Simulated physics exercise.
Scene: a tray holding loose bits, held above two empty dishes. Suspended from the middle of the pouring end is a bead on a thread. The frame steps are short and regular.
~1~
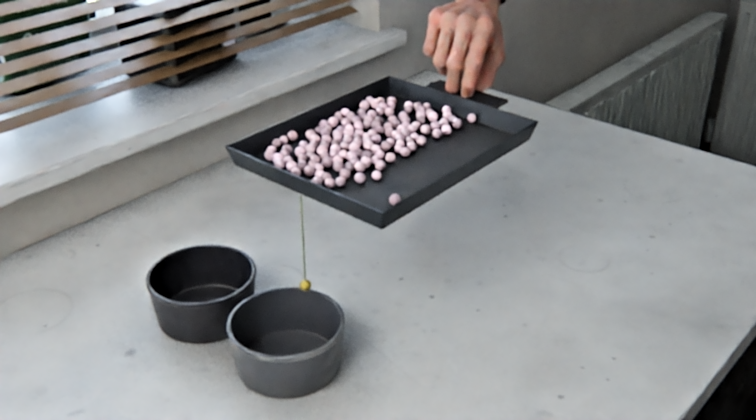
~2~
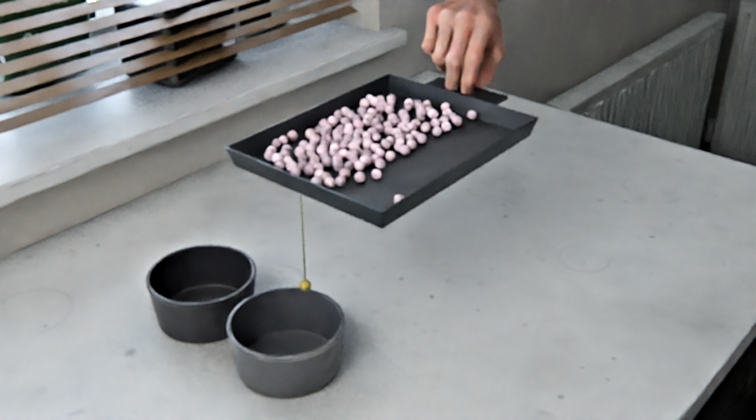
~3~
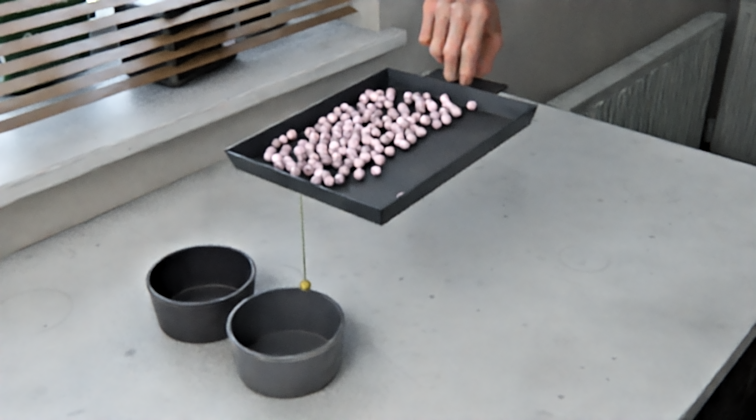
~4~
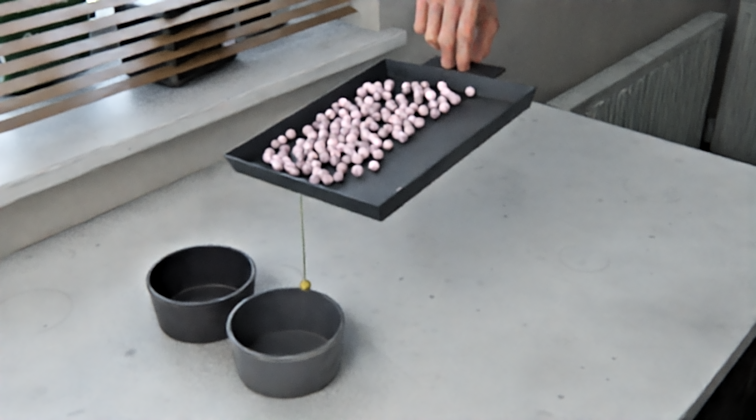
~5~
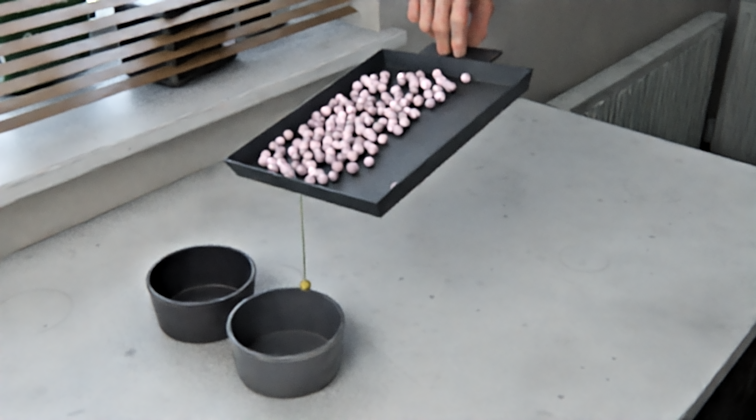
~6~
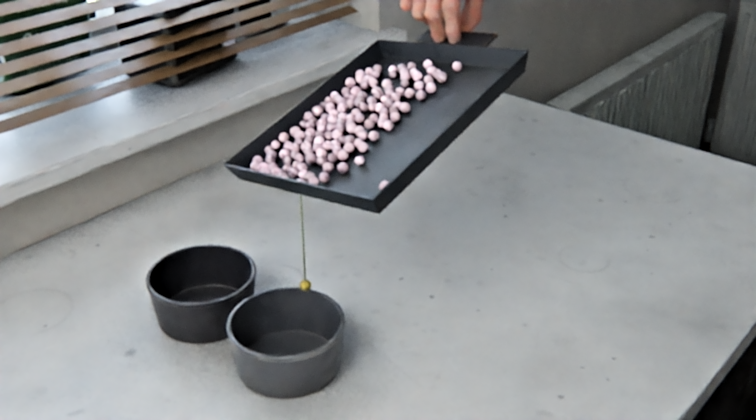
A dark tray of small pink balls, held by a hand at its far side above two empty bowls and a hanging yellow bead, starts nearly level. The hand raises the far side slightly and the tray gradually tilts toward its left corner, then most of the balls shift down toward the left.
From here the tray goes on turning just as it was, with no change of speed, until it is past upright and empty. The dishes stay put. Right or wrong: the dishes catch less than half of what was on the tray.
Wrong - they catch more than half.
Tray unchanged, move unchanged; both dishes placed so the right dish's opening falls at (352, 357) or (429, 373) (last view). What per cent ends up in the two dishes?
You'd get near 20 per cent and afterwards near 0 per cent.
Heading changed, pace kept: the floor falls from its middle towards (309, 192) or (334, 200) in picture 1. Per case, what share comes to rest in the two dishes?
In turn some 60 and 40 per cent.
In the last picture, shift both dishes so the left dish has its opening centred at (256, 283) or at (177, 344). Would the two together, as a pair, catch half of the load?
A majority, then a minority.
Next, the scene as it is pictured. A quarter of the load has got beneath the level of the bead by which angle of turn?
Angle: Approx. 75 degrees.
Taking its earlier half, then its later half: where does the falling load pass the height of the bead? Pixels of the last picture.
Half one: (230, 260), half two: (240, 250).
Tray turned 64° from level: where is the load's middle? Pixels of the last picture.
Load centre: Approx. (265, 171).
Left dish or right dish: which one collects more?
It's the left side.
Shortly afterwards, tray tipped steeply; the bulk on the tray; a little in the left dish; only a few outside both; a little in the air.
Next, tray tipped past a quarter turn; only a few on the tray; only a few in the right dish; the bulk in the left dish; a little outside both; a little in the air.
Some moments later, tray tipped past a quarter turn; only a few in the right dish; the bulk in the left dish; near a quarter outside both.
In the end, tray tipped past a quarter turn; only a few in the right dish; the bulk in the left dish; near a quarter outside both.
